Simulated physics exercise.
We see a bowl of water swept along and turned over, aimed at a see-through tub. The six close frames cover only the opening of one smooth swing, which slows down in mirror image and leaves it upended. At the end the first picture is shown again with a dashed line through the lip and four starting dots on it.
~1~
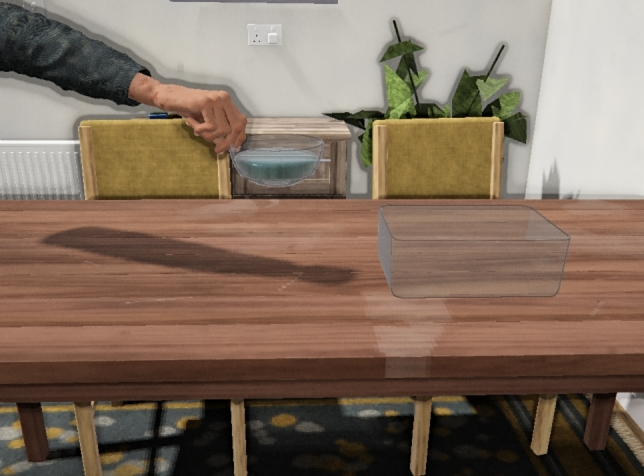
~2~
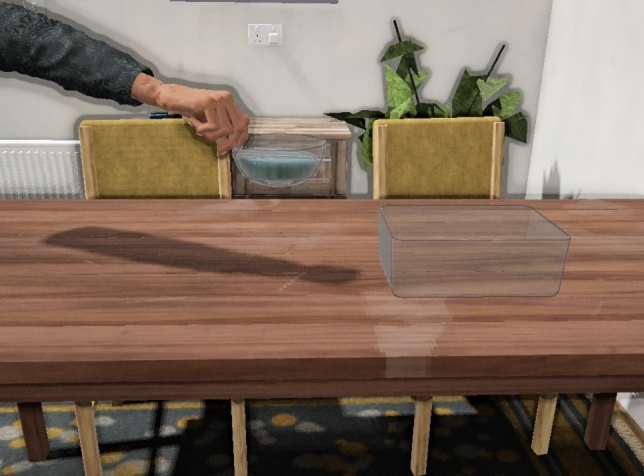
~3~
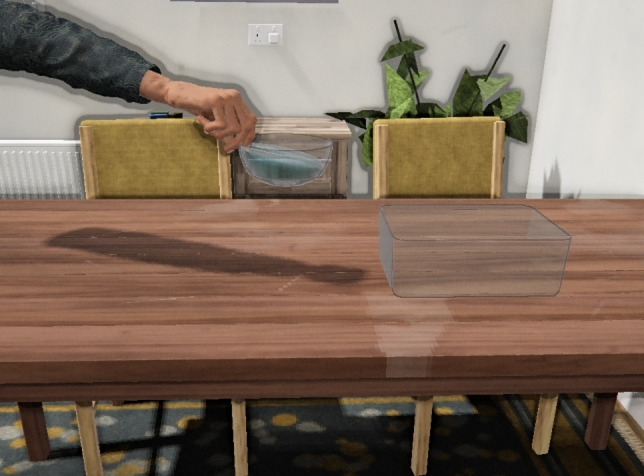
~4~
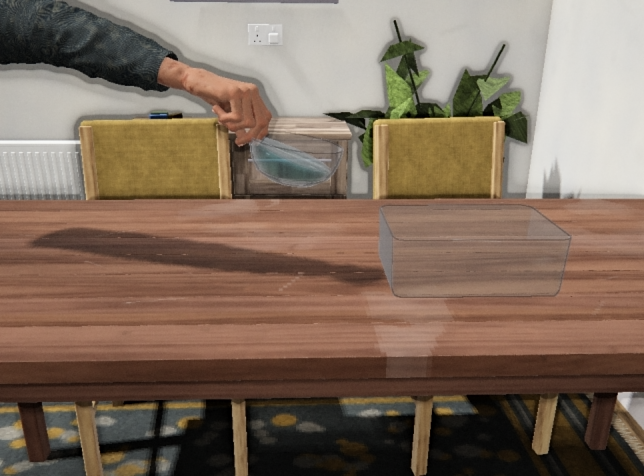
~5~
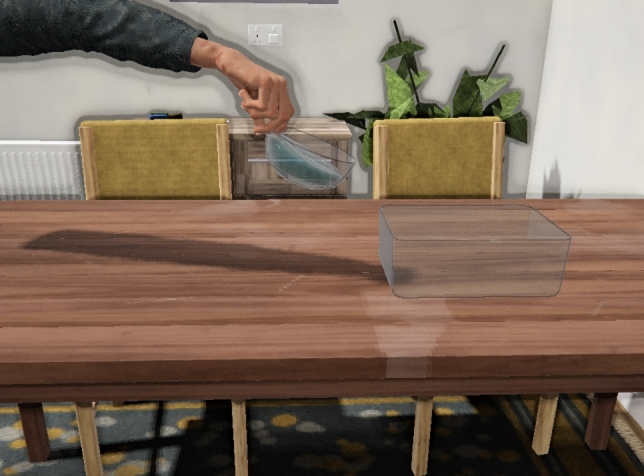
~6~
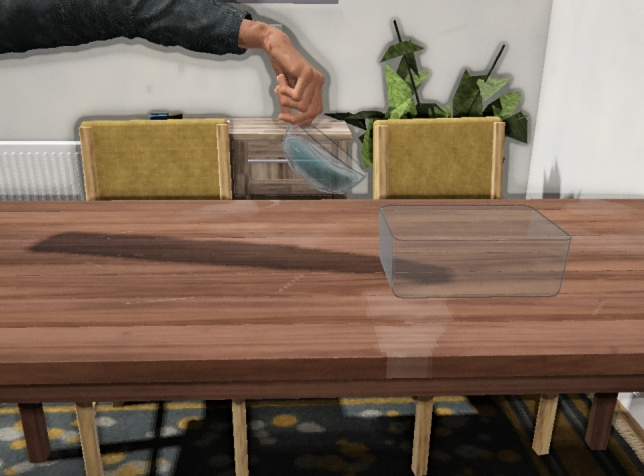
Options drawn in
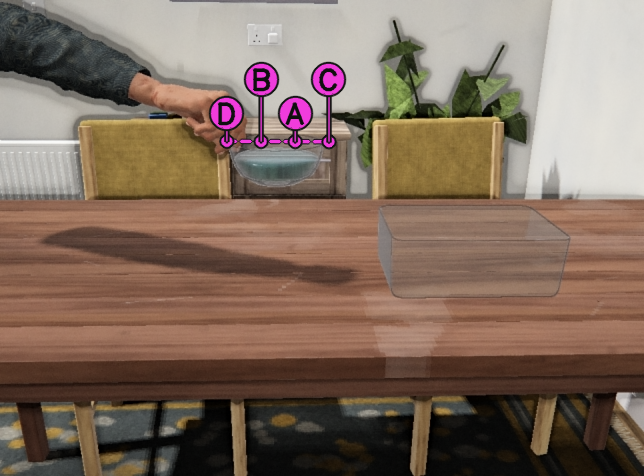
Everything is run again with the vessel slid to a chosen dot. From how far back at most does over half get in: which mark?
Use place A.
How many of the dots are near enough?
Two.
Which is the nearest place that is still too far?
It is B.
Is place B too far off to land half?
Yes.
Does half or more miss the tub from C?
No, that is safe.
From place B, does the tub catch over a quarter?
No, less.
On the marked copy, A at (295, 141); B at (261, 141); C at (328, 141); D at (226, 141).
With A, about 78 % lands in the tub, 16 % falls short and 6 % goes beside or beyond.
With B, about 11 % lands in the tub, 84 % falls short and 5 % goes beside or beyond.
With C, about 88 % lands in the tub, 2 % falls short and 10 % goes beside or beyond.
With D, about 0 % lands in the tub, 96 % falls short and 4 % goes beside or beyond.
